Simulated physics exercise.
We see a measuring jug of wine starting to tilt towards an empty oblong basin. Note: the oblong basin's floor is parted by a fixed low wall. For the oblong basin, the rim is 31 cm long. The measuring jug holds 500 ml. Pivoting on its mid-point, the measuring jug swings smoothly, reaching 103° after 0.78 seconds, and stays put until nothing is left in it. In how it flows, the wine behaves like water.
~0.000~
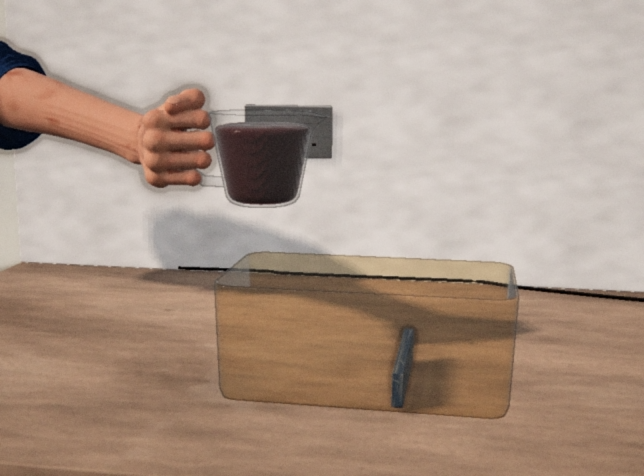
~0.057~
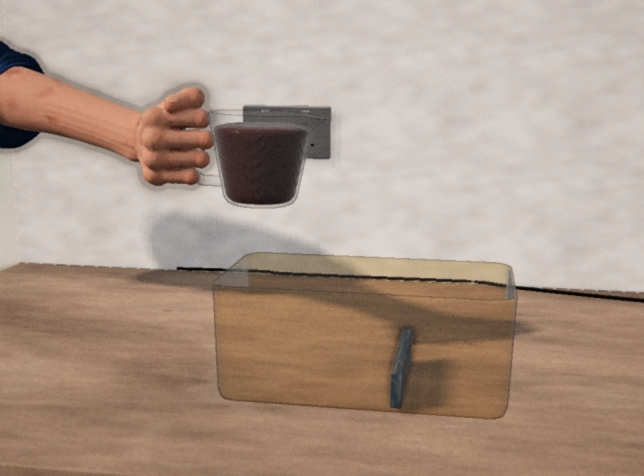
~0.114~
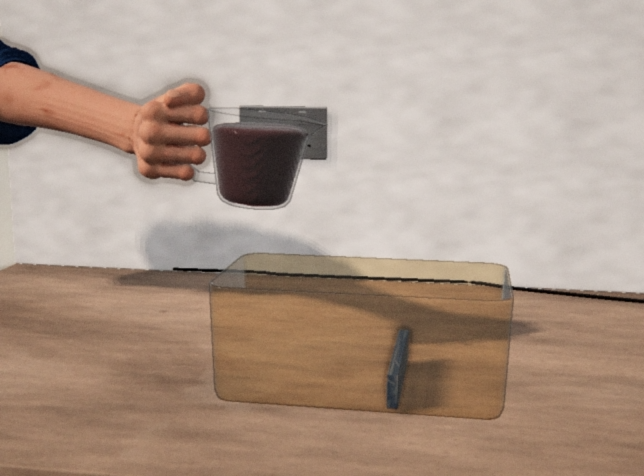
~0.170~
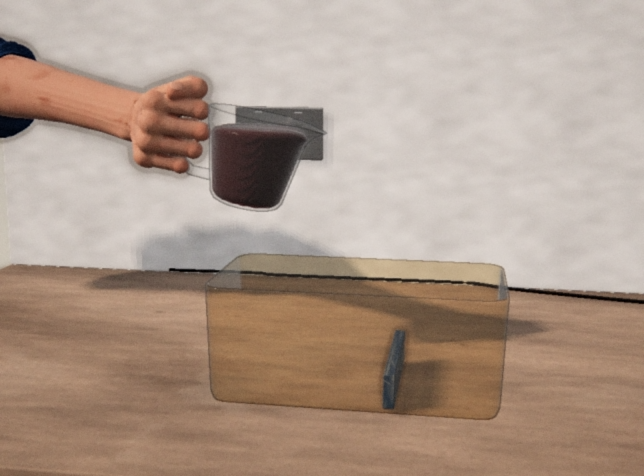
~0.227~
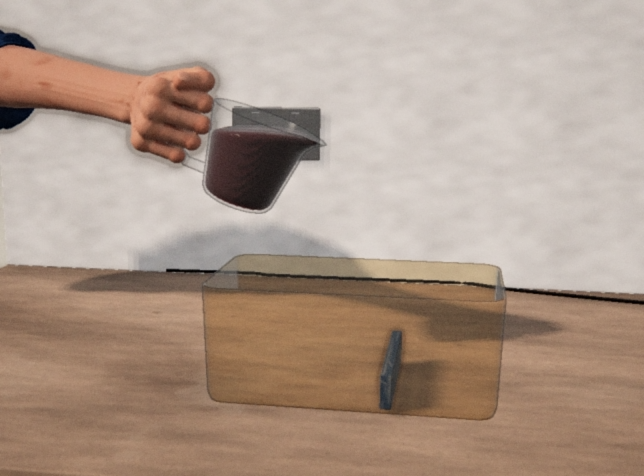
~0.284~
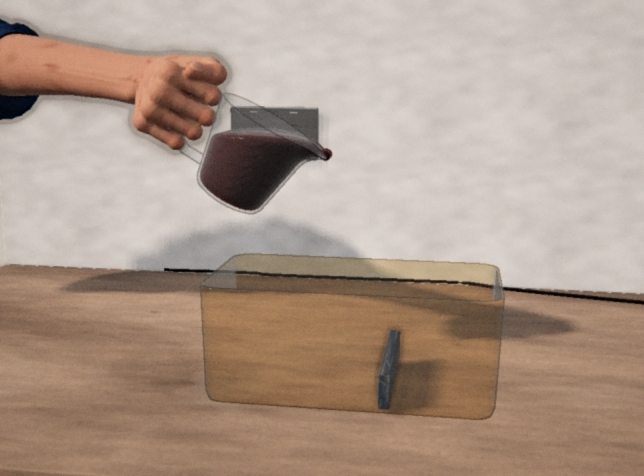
Measuring jug of dark red wine tilting gradually to the right in a hand above an empty clear oblong basin, wine reaching its lip.
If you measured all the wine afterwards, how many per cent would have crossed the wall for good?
Around 8 per cent would have crossed.
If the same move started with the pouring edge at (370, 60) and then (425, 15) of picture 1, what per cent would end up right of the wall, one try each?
75 then 65 %.
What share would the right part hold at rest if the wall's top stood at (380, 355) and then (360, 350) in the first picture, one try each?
Respectively 40 and 70 %.
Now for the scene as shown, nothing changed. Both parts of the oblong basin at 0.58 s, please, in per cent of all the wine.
I'd say some 28 in a hundred on the left and 3 on the right.
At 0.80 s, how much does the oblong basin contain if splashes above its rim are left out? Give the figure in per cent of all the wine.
I'd say roughly 88 in a hundred of it.
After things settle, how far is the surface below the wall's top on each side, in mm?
The left comes to roughly 22 mm and the right to roughly 34 mm.
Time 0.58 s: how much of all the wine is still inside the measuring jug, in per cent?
42 %.
Then, 0.58 s in, the tilt is 88° and 43 per cent is still to pour, 29 is left of the wall and 3 right of it.
Then, 0.80 s in, the tilt is 103° and 5 per cent is still to pour, 83 is left of the wall and 4 right of it.
Then, 1.03 s in, the tilt is 103° and 0 per cent is still to pour, 89 is left of the wall and 8 right of it.
Then, 1.28 s in, the tilt is 103° and 0 per cent is still to pour, 89 is left of the wall and 9 right of it.
Finally, 89 per cent lies left of the wall, 8 right of it and 3 outside.
